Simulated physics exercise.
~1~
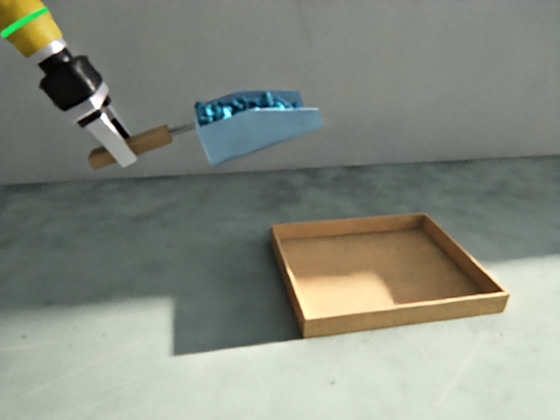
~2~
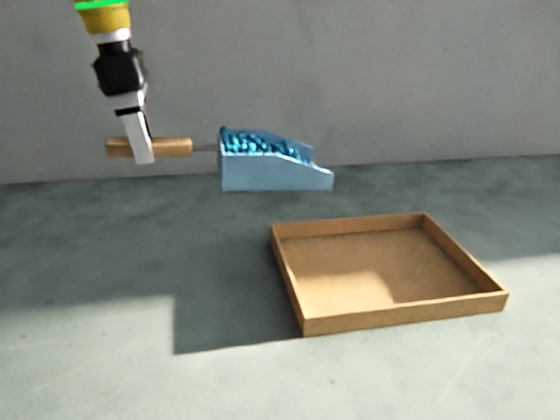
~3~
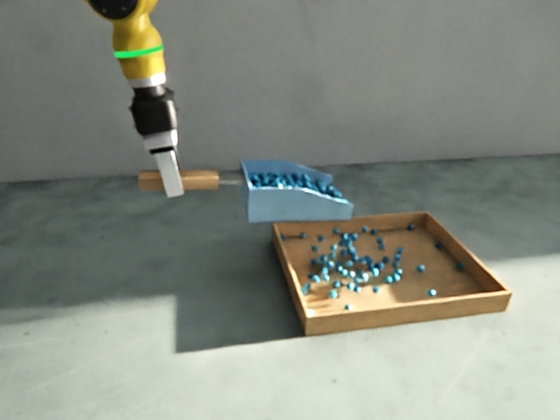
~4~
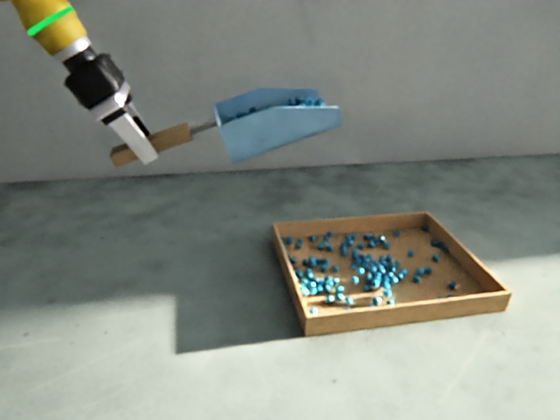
Robotic arm lowering and levelling a blue scoop, spilling some blue beads into a wooden tray, then lifting and tilting it back.
